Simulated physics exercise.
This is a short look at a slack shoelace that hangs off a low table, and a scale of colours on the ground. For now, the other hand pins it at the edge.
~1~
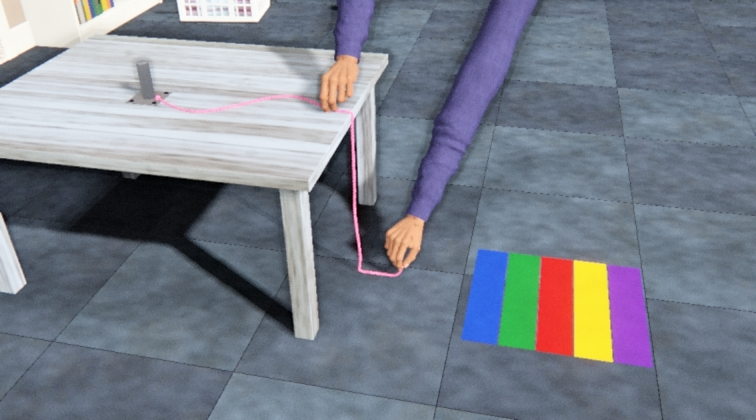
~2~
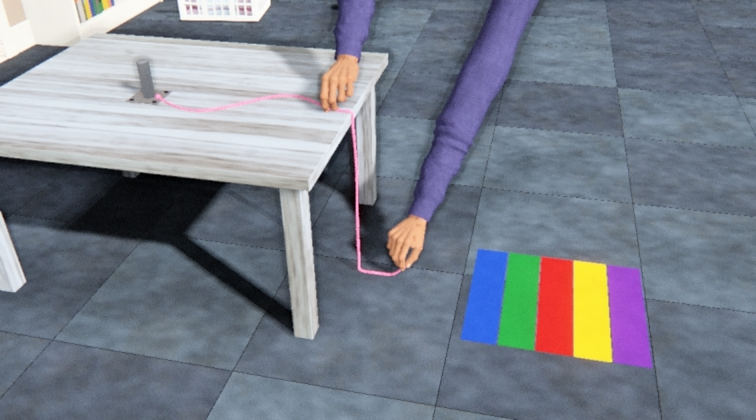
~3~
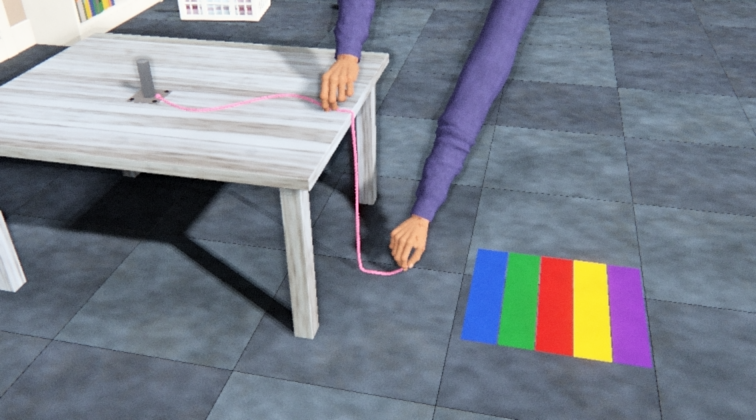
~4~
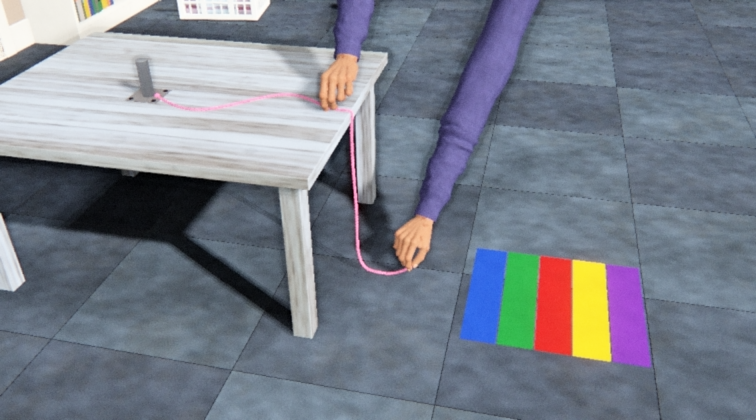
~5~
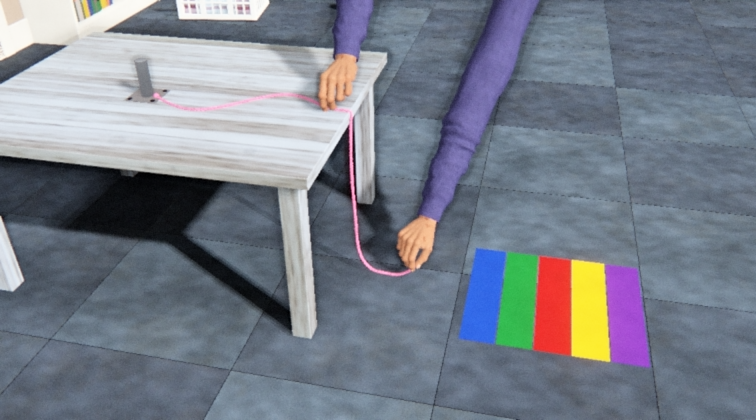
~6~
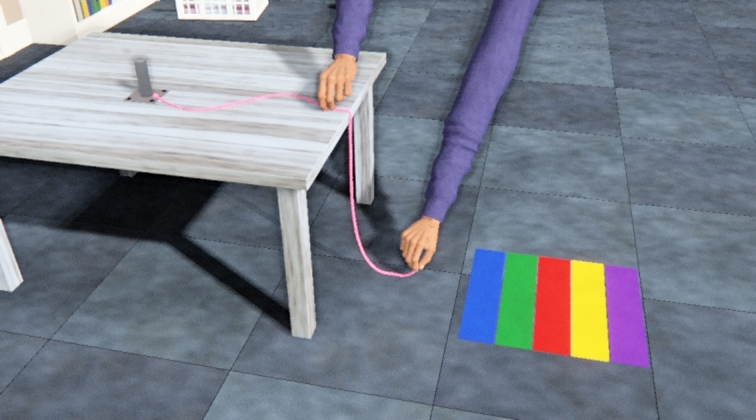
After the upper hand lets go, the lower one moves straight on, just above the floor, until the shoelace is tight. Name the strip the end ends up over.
Red.
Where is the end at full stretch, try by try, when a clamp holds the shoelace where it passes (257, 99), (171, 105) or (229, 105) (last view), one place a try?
Roughly (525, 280), (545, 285) and (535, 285).
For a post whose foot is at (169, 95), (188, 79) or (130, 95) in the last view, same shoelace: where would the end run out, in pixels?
Try by try, around (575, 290), (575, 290) and (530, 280).
Early on, end near (492, 278); over blue.
Midway, end near (530, 283); over green.
At the end of the slack, end near (553, 286); over red. It halts on the red strip.
